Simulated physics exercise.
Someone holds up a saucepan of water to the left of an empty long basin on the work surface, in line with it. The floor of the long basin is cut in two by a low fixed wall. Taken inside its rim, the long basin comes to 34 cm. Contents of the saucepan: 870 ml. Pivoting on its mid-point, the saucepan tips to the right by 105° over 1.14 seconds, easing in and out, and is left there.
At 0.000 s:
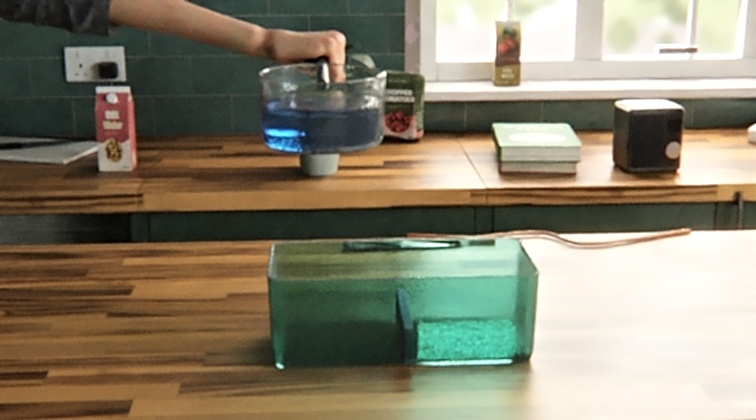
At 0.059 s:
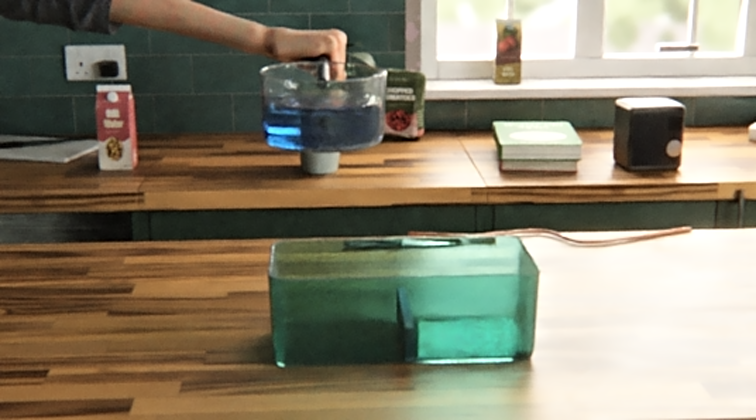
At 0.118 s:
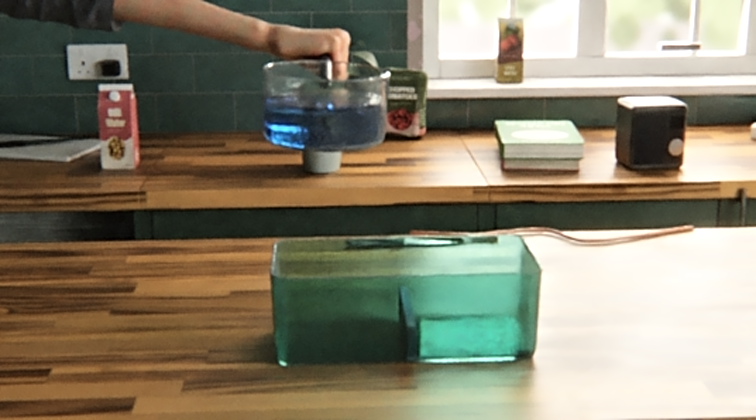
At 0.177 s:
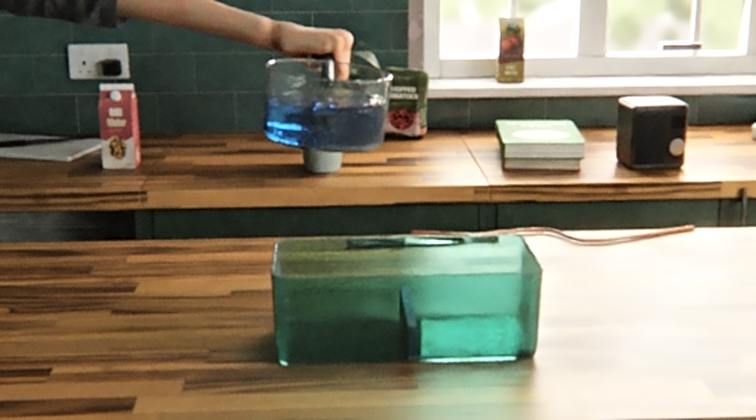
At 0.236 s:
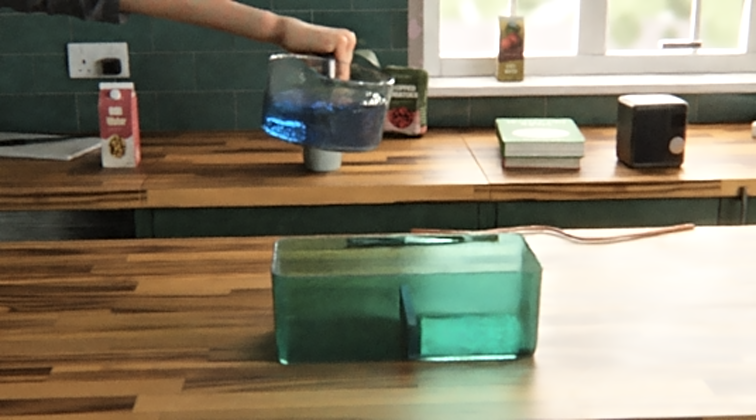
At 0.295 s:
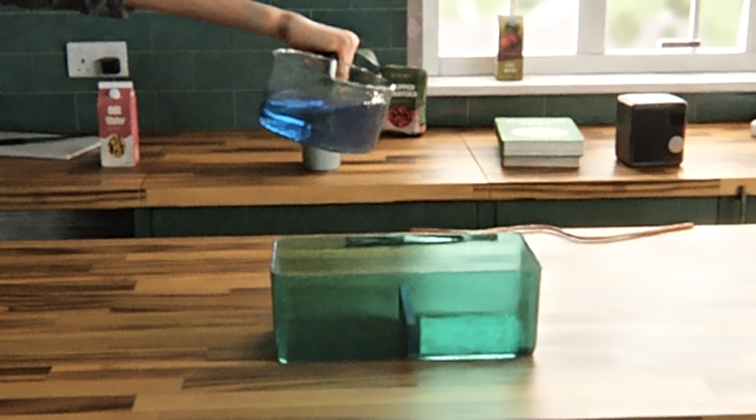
The clip opens with a hand holding a clear saucepan of blue water above a wooden counter, behind a long green see-through basin with an inner wall. The saucepan is level and almost still at first, then the hand tilts it gradually to the right, its left side rising, while the basin stays motionless.
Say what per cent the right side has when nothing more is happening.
It has about 89 per cent.
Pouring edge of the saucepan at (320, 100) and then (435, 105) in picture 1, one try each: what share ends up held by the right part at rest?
About 5 %, then about 90 %.
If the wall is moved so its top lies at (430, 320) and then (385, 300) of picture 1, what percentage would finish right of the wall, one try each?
50 then 95 %.
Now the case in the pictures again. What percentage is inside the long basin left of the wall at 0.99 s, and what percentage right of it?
Left roughly 3, right roughly 62.
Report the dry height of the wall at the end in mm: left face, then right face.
Left 44 mm, right 14 mm.
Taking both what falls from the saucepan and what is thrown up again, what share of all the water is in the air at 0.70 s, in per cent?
Around 32 in a hundred.
By 0.70 s the tilt is 71° and 66 per cent is still to pour, 0 is left of the wall and 2 right of it.
By 0.99 s the tilt is 101° and 15 per cent is still to pour, 3 is left of the wall and 63 right of it.
By 1.30 s the tilt is 105° and 1 per cent is still to pour, 8 is left of the wall and 87 right of it.
By 1.64 s the tilt is 105° and 0 per cent is still to pour, 10 is left of the wall and 89 right of it.
At rest 10 per cent lies left of the wall, 89 right of it and 1 outside.
